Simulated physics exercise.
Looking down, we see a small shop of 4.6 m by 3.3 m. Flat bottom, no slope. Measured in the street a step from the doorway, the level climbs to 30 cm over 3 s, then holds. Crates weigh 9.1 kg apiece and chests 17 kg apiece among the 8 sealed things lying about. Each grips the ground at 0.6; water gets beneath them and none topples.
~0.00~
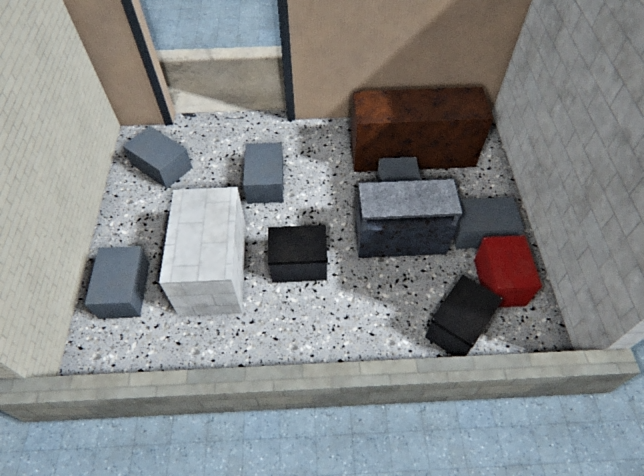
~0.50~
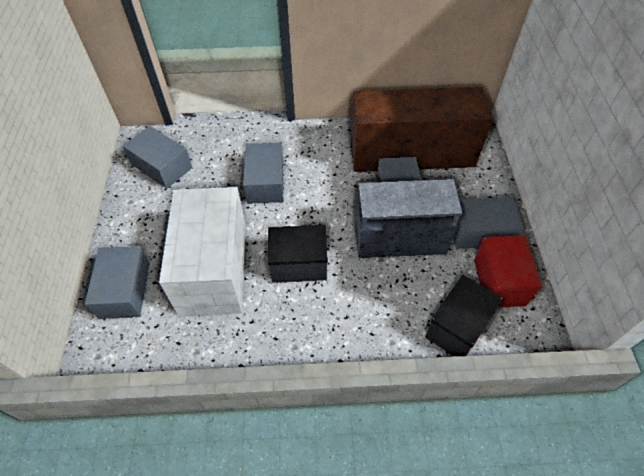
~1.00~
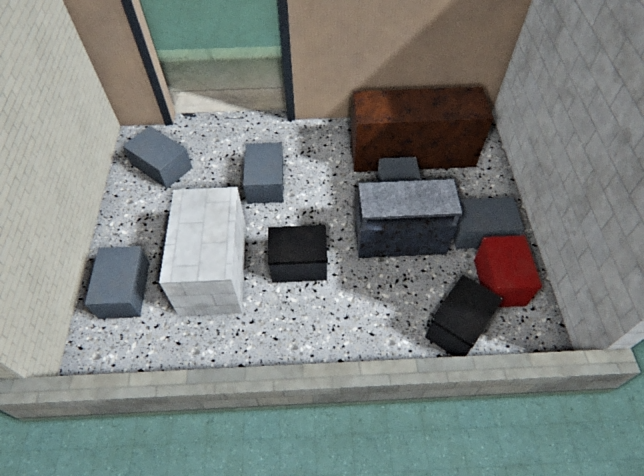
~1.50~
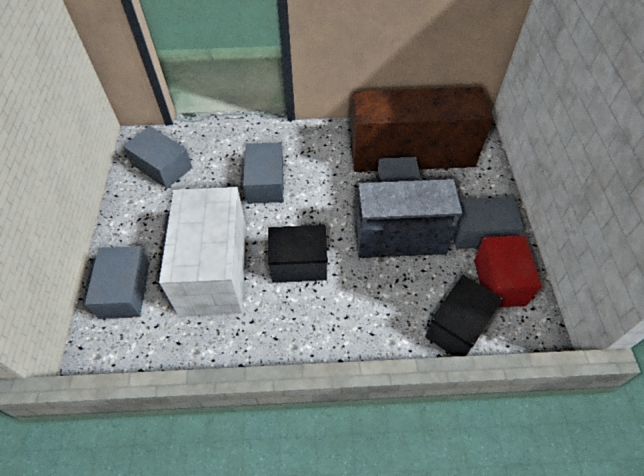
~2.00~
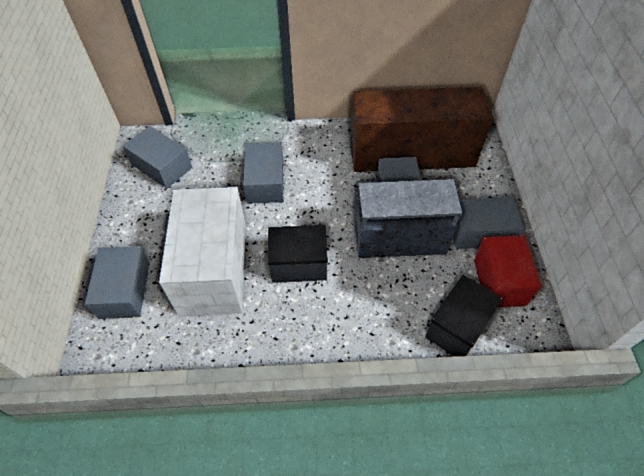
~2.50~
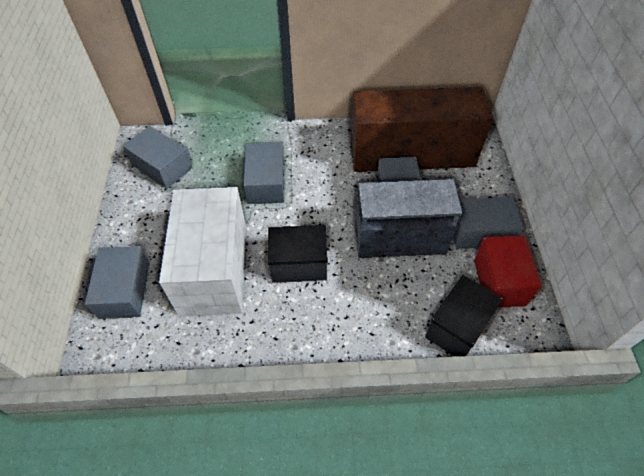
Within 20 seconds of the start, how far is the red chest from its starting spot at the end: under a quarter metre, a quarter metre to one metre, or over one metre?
Prediction: It relocates a short stretch.
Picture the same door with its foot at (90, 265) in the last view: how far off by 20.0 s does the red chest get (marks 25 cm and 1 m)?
With that change, the red chest is swept well off.
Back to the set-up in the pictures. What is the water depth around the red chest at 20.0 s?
Depth approx. 31 cm.
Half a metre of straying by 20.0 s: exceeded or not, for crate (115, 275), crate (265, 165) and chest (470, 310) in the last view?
Order as asked: Beyond, beyond, beyond.
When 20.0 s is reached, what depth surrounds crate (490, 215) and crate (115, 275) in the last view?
I'd estimate 30 cm for the first and 28 cm for the second.
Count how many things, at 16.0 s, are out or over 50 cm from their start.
The answer is 5.
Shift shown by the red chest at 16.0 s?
By that time, close to 40 cm.
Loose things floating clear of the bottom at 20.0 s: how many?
At that moment 8.
After 4.0 s the red chest is near (512, 261), 0.0 m from its start, aground; 1 afloat.
After 9.0 s the red chest is near (530, 215), 0.5 m from its start, afloat; 8 afloat.
After 16.0 s the red chest is near (492, 210), 0.4 m from its start, afloat; 8 afloat.
After 20.0 s the red chest is near (488, 213), 0.4 m from its start, afloat; 8 afloat.
